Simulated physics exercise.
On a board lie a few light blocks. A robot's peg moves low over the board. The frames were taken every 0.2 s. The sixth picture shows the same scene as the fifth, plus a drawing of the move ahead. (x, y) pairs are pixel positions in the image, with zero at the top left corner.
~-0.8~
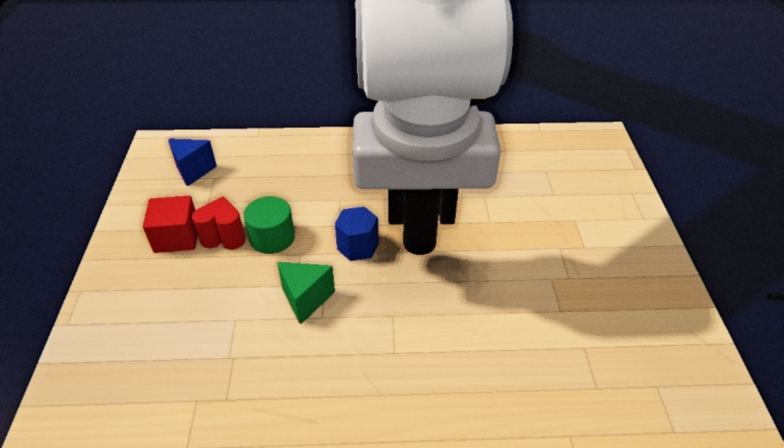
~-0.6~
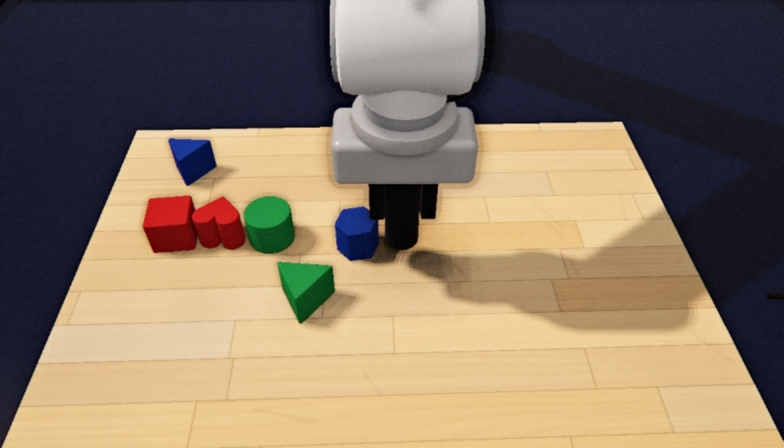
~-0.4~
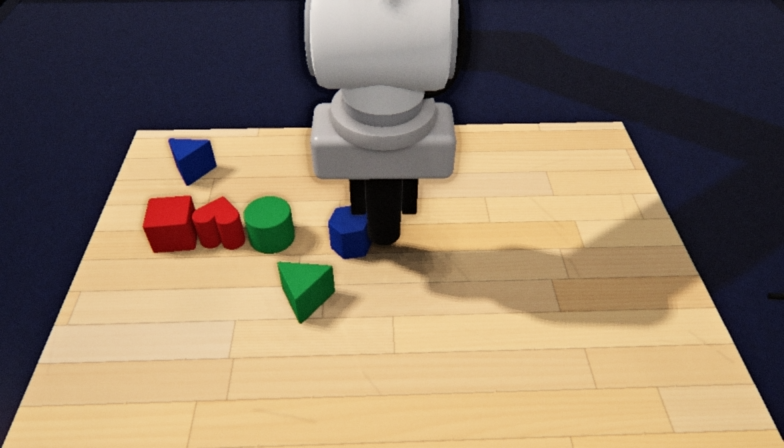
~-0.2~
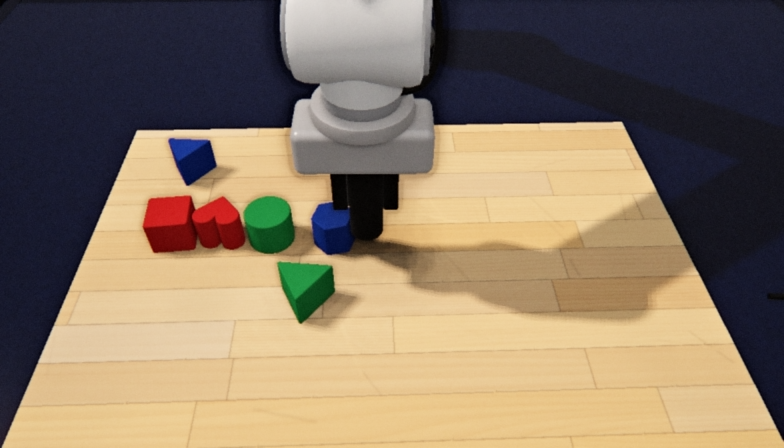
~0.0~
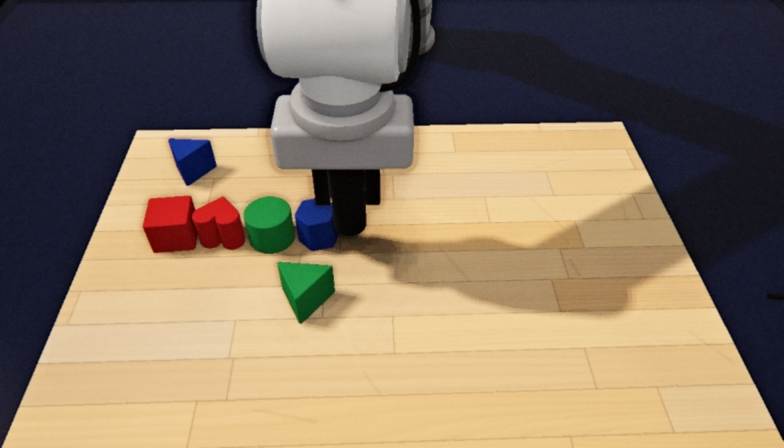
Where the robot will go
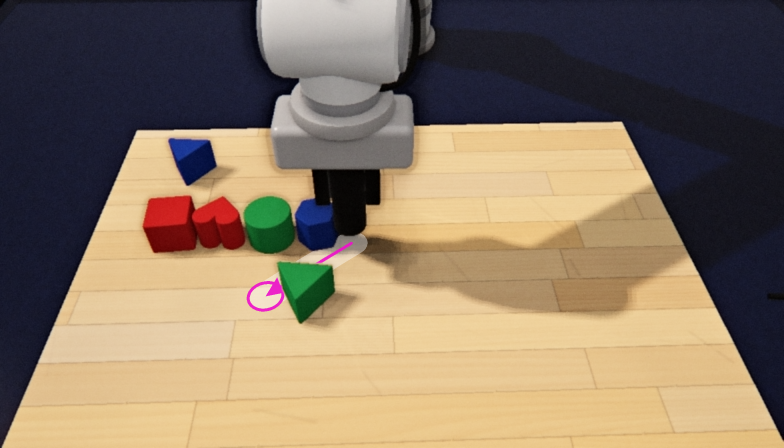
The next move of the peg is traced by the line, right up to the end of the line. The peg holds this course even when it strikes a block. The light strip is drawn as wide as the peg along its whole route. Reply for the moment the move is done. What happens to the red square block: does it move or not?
That block is going to be left alone.
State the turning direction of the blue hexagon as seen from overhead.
It ends up turned clockwise.
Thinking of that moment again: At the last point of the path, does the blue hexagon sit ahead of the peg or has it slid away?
It slides aside on the way.
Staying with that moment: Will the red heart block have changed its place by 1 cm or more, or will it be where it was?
The red heart block is left alone.
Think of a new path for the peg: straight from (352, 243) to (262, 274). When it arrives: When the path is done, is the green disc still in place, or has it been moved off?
It moves.
The drawn path runs from (352, 243) to (266, 296).
The first path, step by step. One third of the way, peg at (322, 242); green disc at (260, 208); blue hexagon at (303, 212), turned 40° clockwise.
Two thirds of the way, peg at (292, 259); green disc at (260, 208); blue hexagon at (303, 212), turned 40° clockwise.
At the end, peg at (261, 278); red square block not moved; red heart block not moved; green disc at (260, 208); green triangle at (292, 283), turned 45° anticlockwise; blue hexagon at (303, 212), turned 40° clockwise.
